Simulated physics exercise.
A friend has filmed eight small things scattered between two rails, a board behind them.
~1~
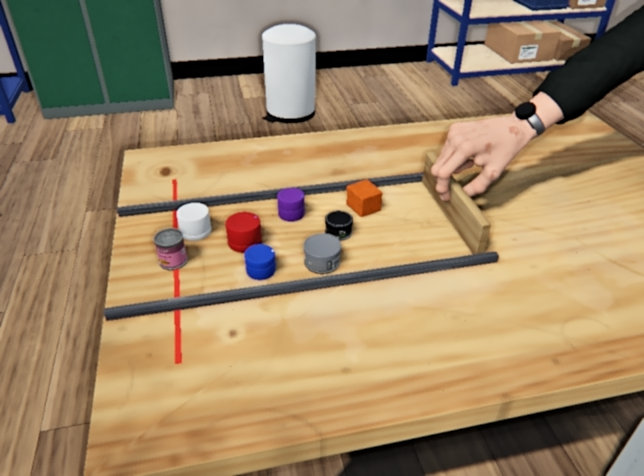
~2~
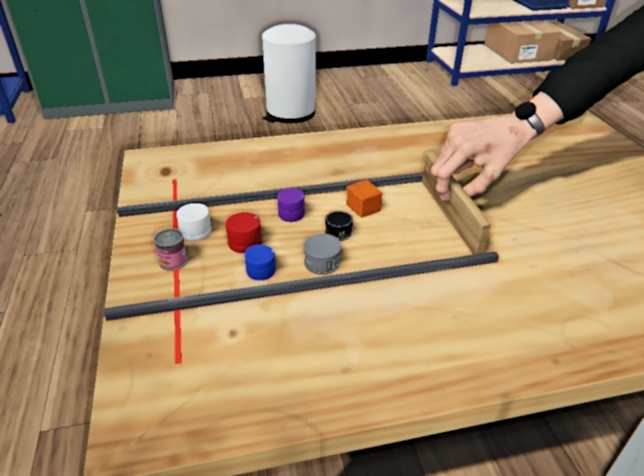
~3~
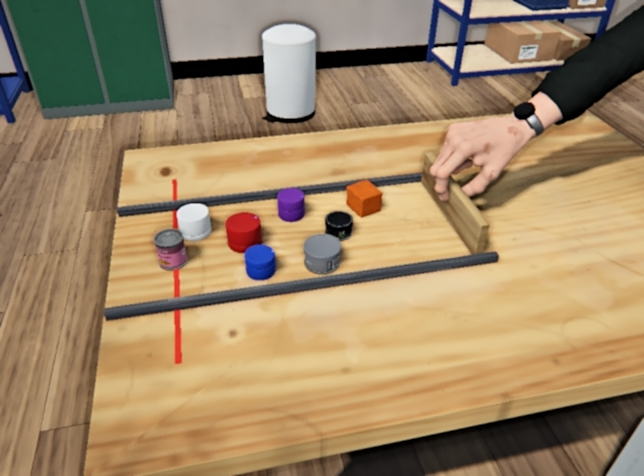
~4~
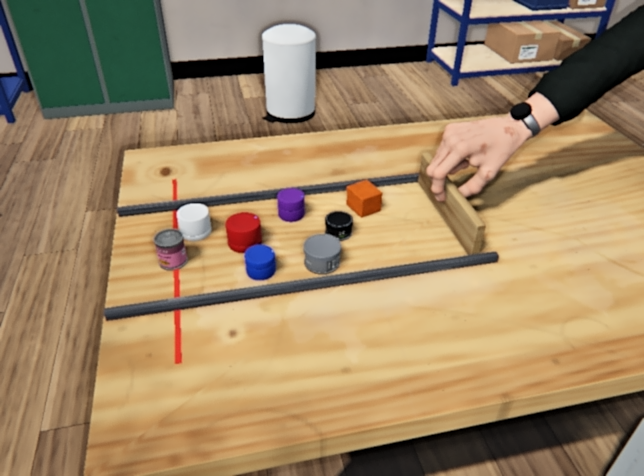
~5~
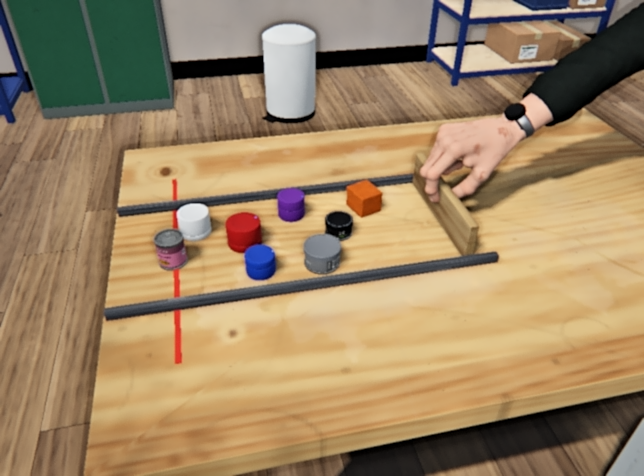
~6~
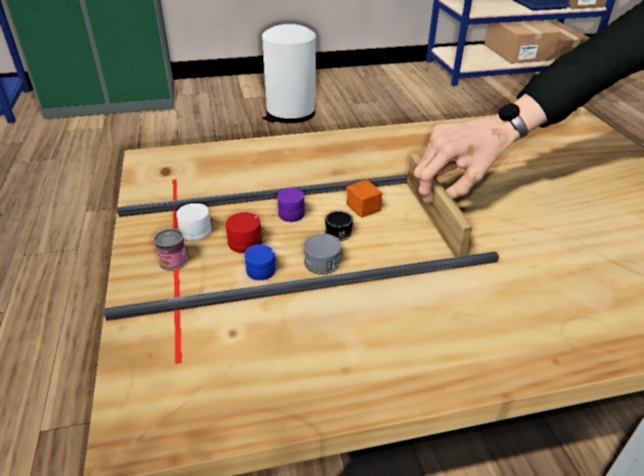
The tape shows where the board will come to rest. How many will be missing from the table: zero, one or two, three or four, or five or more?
In the end the number that fall off is one or two.
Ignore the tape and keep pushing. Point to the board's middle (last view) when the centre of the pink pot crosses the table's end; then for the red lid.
About (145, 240), and (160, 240) for the other.
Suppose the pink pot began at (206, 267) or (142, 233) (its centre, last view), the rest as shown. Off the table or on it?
The pink pot falls; falls.
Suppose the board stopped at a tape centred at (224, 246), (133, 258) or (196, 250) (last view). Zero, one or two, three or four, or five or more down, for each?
One after another: None at all; five or over; no fall at all.
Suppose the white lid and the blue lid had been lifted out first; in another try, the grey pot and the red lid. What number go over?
First 0, then 0.
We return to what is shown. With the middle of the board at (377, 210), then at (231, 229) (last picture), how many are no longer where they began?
The counts are 1 and 8.
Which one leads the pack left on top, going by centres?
The blue lid.
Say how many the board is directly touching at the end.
3 of them.
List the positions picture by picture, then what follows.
Pink pot (171, 249); white lid (195, 222); red lid (244, 232); board (453, 201); tape (176, 252), in the first picture.
White lid (195, 222); orange block (364, 199), in the second picture.
Red lid (244, 233); purple lid (291, 205), in the third picture.
Pink pot (171, 250); blue lid (260, 263), in the fourth picture.
White lid (195, 222); board (442, 202), in the fifth picture.
Pink pot (171, 250); white lid (195, 222); red lid (244, 233); board (436, 203); tape (176, 252), in the sixth picture.
Early on, none off yet; pink pot at rest near (171, 250); white lid at rest near (195, 222); red lid at rest near (244, 233).
Finally, the number that fall off is one or two; lost, white lid.
